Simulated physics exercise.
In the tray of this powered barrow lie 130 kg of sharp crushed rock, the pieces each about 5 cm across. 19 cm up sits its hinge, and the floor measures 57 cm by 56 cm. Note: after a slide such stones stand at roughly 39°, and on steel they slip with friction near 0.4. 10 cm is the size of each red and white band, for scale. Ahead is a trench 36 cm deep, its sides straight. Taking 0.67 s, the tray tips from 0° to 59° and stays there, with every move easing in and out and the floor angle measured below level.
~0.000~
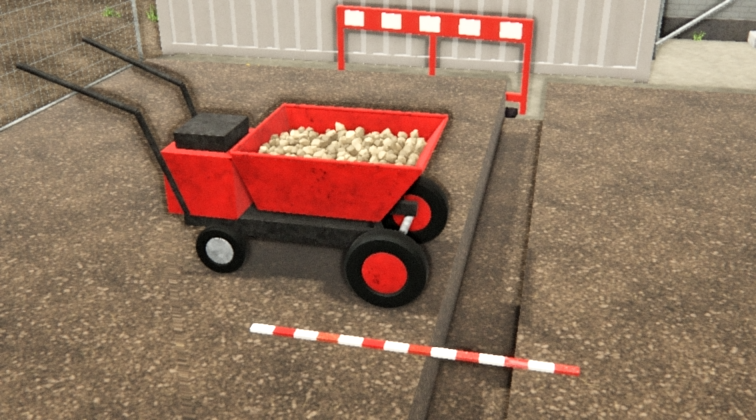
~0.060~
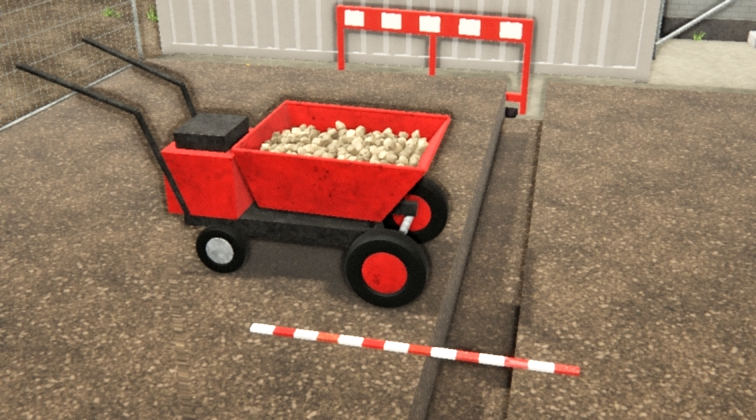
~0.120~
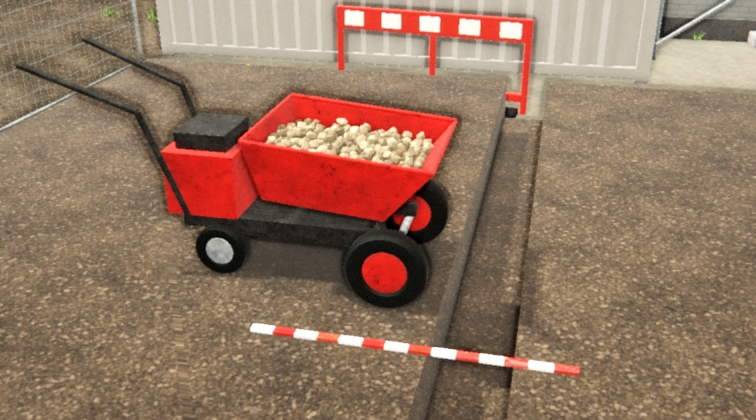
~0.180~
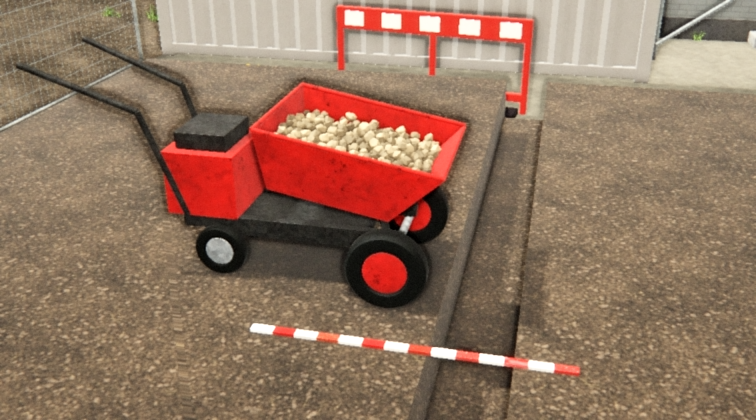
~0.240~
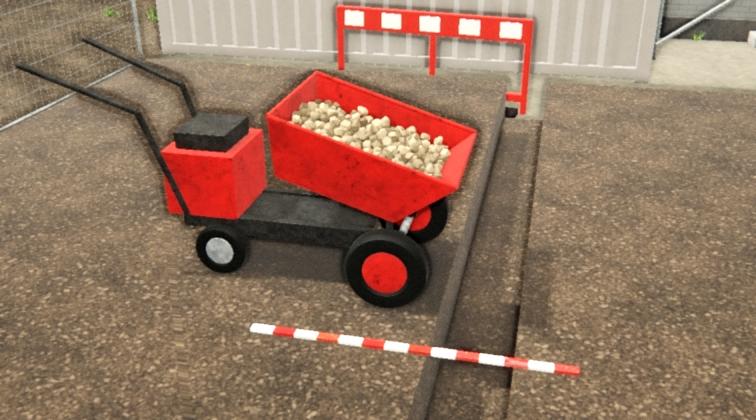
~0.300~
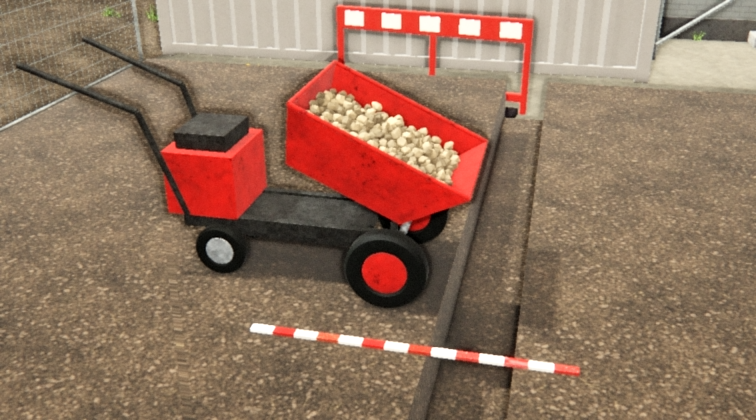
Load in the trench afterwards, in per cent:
7 %.
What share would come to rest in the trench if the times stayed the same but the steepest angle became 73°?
The trench would hold about 30% of it.
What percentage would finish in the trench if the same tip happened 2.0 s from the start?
Then some 10 per cent would.
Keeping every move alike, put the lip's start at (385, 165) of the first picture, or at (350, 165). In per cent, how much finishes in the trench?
20 and 35 %.
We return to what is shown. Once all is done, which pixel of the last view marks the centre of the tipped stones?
The stones end up centred near (562, 291).
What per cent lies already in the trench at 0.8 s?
Close to 0 per cent has got there by then.
After 0.5 s the floor is at 50°; 100 % in the tray; the foremost stones are at (476, 215).
After 0.8 s the floor is at 59°; 96 % in the tray, 1 % in the trench, 2 % past the trench; the foremost stones are at (548, 264).
After 1.1 s the floor is at 59°; 69 % in the tray, 2 % in the trench, 29 % past the trench; the foremost stones are at (654, 306).
After 3.1 s the floor is at 59°; 60 % in the tray, 7 % in the trench, 33 % past the trench; the foremost stones are at (705, 286).
